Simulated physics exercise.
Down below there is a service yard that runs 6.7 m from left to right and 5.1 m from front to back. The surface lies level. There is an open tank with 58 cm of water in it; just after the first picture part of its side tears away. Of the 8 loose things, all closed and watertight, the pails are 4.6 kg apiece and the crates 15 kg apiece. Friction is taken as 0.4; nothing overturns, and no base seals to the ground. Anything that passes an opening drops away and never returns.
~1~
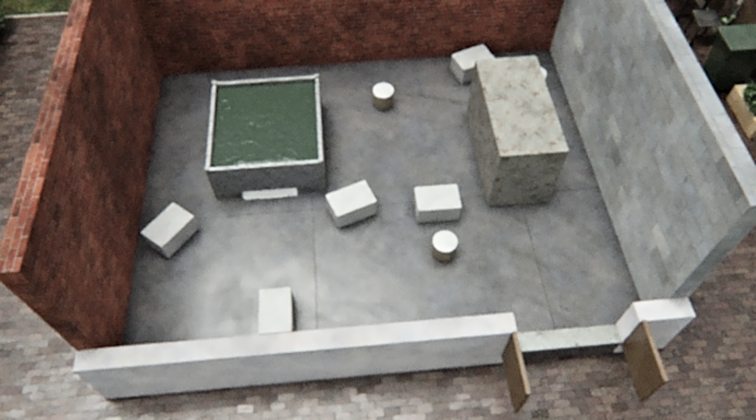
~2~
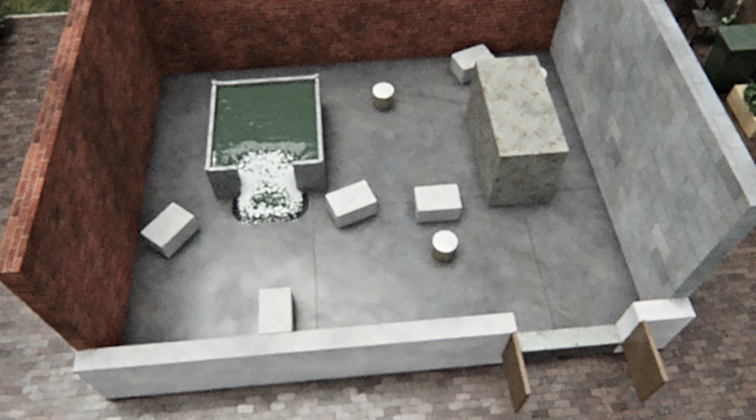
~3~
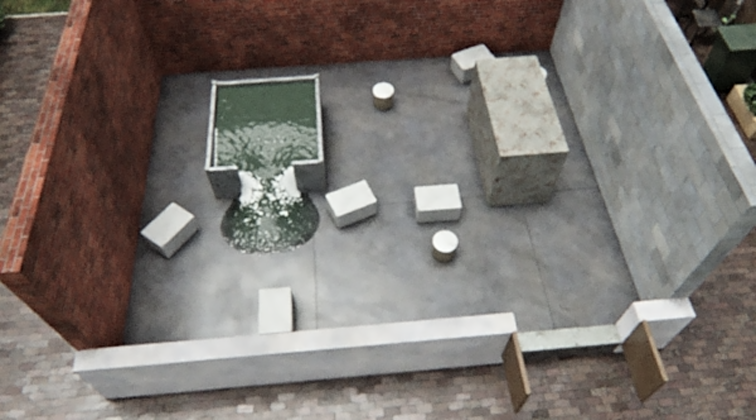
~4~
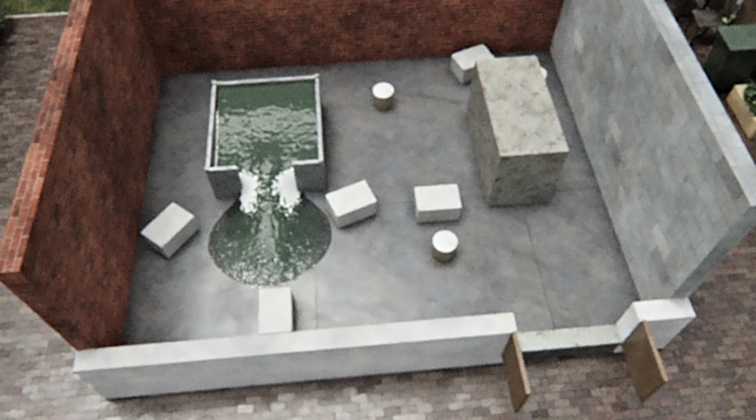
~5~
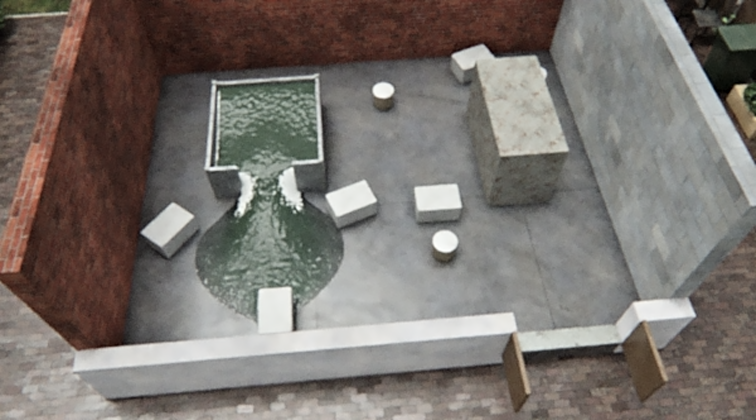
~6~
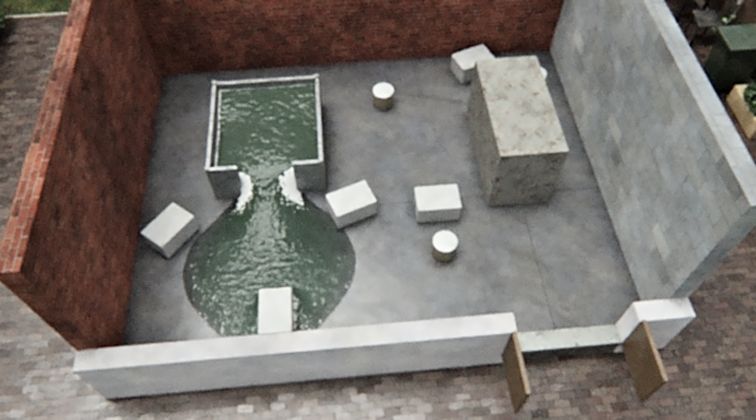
Green water pouring through a gap in the front of a square tank and spreading around a pale block in a walled yard.
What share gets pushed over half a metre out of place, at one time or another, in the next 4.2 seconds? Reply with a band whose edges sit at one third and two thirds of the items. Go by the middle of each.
Band: Under one third.
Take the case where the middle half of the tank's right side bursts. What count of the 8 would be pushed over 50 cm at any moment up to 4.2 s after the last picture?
The answer then is 5.
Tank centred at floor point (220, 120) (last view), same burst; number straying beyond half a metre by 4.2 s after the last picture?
In that case the number is 3.
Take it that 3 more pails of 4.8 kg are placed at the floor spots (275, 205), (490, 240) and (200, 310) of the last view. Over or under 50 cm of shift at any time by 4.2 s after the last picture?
Outcome: Breaks the threshold first, stays within next, breaks the threshold last.
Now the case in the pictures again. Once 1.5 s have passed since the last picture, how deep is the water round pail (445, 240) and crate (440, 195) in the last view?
Depth approx. 0 cm / 0 cm.
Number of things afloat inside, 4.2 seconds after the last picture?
At that instant the tally stands at 1.
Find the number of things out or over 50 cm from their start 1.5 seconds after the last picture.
By then 0.
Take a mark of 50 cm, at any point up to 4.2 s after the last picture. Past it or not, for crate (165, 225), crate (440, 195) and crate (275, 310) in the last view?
Listed in sequence: Higher; lower; higher for the last.
Then, 0.4 s after the last picture 0 of 8 are over 50 cm from their spots; 1 afloat.
Then, 1.5 s after the last picture 0 of 8 are over 50 cm from their spots; 1 afloat.
Then, 2.8 s after the last picture 1 of 8 are over 50 cm from their spots; 1 afloat.
Then, 4.2 s after the last picture 2 of 8 are over 50 cm from their spots, and 2 have been at some point; 1 afloat.
